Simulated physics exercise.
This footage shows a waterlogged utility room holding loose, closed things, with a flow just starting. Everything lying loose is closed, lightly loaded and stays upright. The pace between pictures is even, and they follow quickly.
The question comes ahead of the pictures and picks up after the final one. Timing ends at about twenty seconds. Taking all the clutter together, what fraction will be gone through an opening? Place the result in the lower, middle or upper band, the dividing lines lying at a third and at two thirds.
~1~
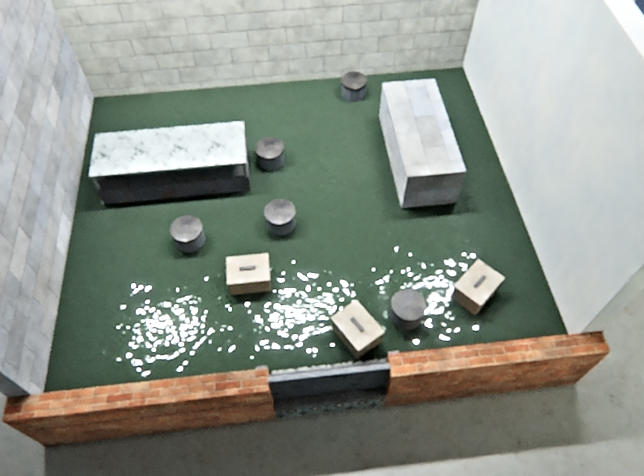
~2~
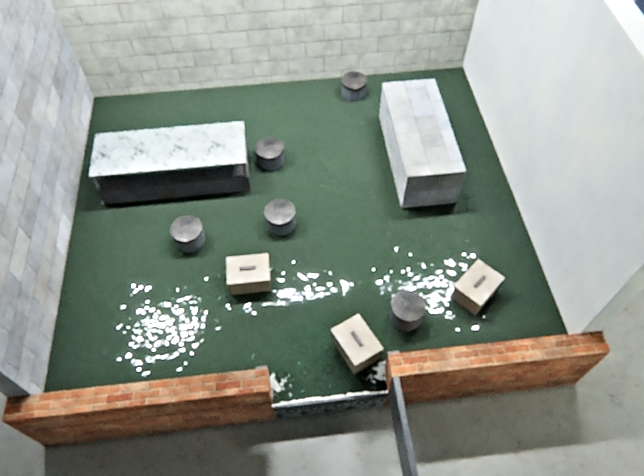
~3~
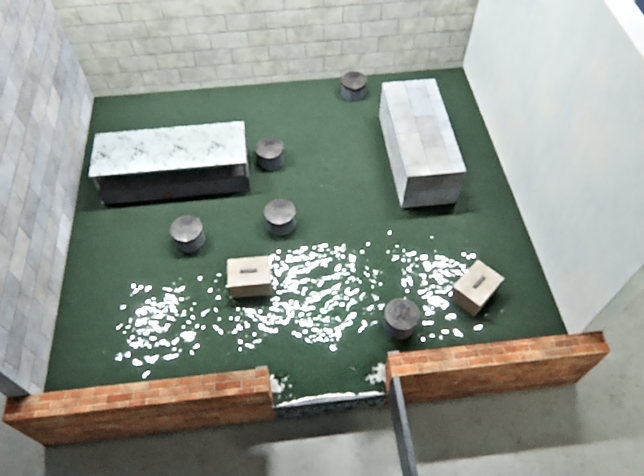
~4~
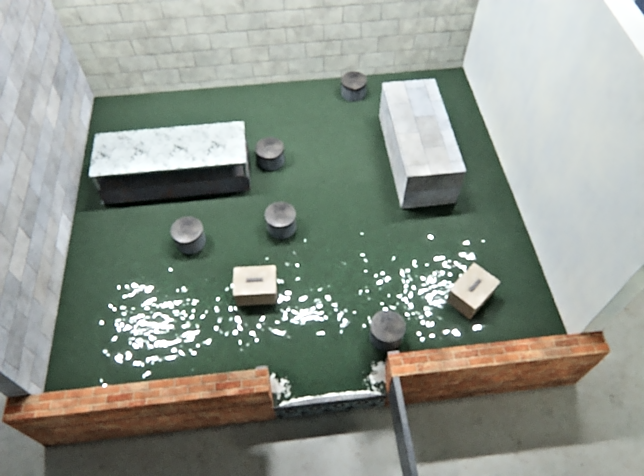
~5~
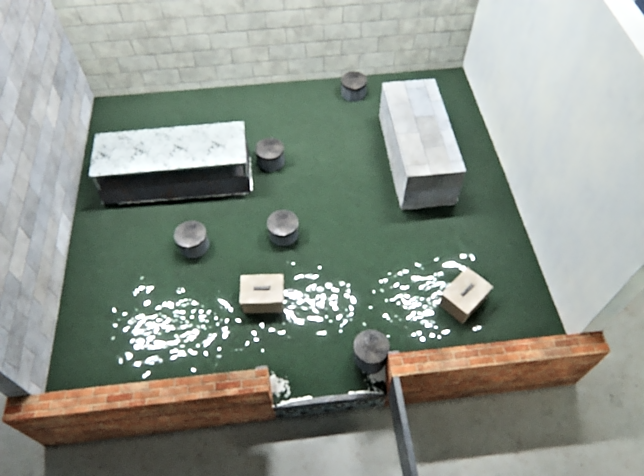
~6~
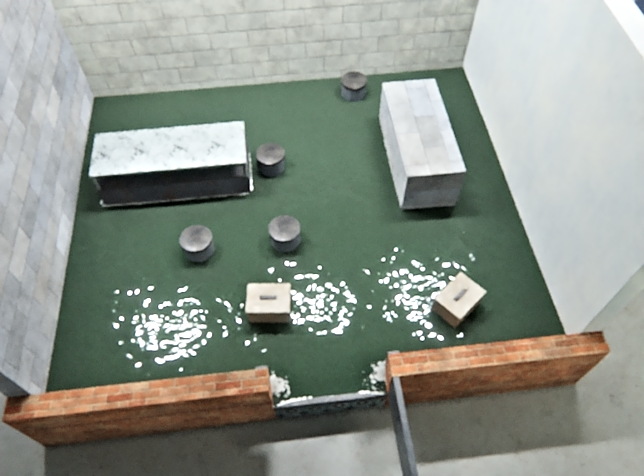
Upper band.
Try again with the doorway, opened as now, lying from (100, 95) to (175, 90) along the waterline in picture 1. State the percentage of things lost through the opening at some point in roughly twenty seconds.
That would be near 40 per cent of the things.
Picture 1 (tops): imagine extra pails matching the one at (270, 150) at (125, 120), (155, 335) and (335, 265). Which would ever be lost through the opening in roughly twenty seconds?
Remains, exits, exits.
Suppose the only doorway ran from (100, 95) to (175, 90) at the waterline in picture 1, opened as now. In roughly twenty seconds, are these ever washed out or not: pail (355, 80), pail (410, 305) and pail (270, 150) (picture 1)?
Escapes, remains, escapes.
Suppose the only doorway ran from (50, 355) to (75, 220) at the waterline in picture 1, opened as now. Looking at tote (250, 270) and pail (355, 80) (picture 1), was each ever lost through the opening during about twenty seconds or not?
Outcome by order: Exits; not lost.
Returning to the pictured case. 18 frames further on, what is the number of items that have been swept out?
By then the total stands at 5.
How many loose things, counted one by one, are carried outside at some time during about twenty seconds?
Number: 7.
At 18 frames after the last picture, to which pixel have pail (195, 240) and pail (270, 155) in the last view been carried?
They should end up near (235, 295) and (247, 251) respectively.
A moment on, 3 of 8 are out; 5 afloat.
Next, 5 of 8 are out; 3 afloat.
Later, 6 of 8 are out; 2 afloat.
In the end, 7 of 8 are out; 1 afloat.
